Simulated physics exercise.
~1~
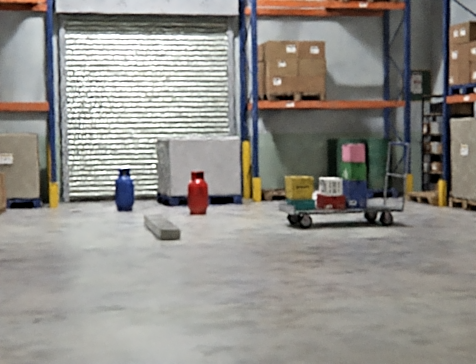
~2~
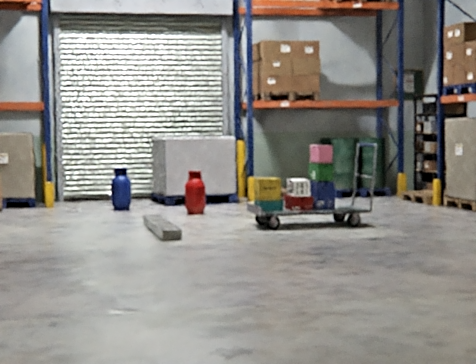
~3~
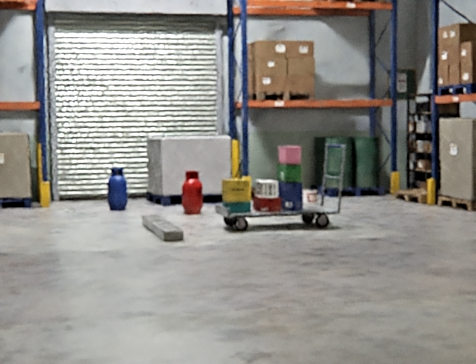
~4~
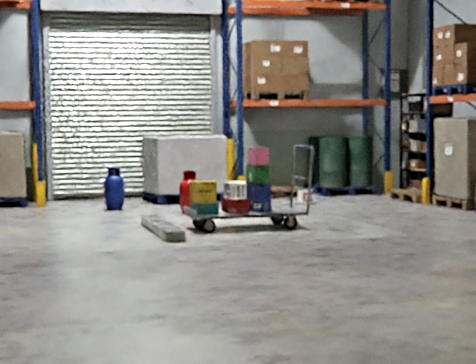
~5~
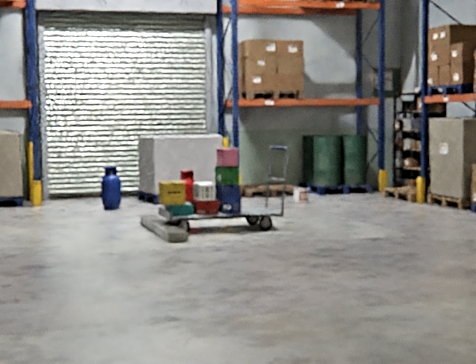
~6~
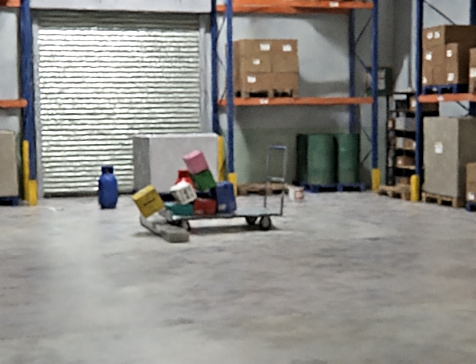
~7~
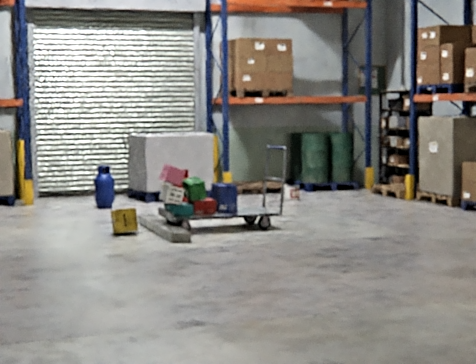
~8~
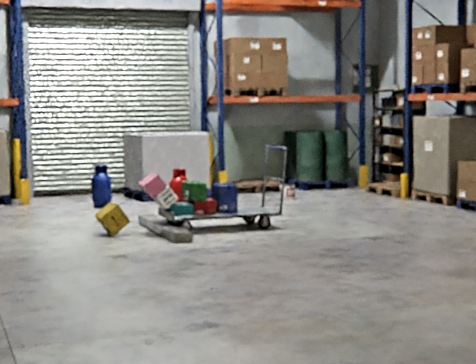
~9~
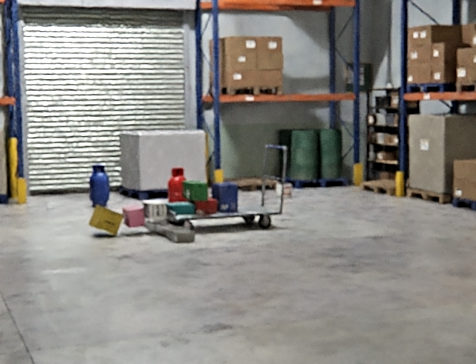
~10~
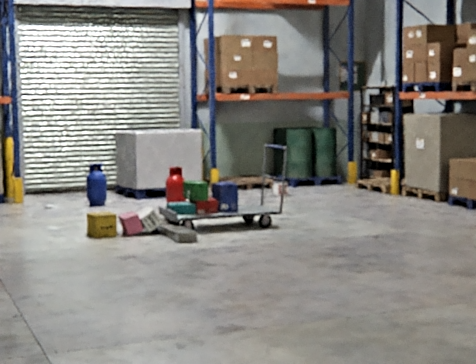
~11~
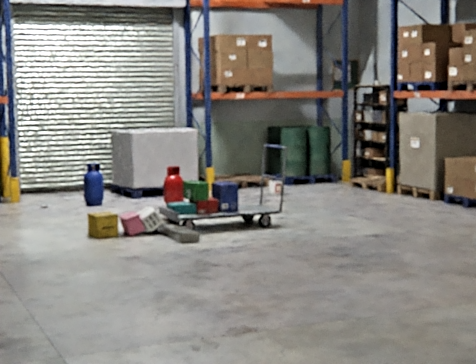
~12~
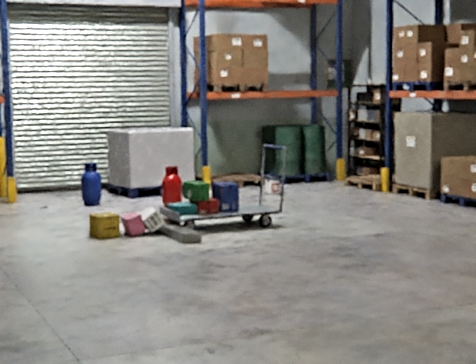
We see a loaded trolley roll left across a warehouse floor and stop at a low beam, where its stacked boxes topple forward; the yellow, white and pink ones tumble to the floor, while the green and blue ones remain on the deck with others.
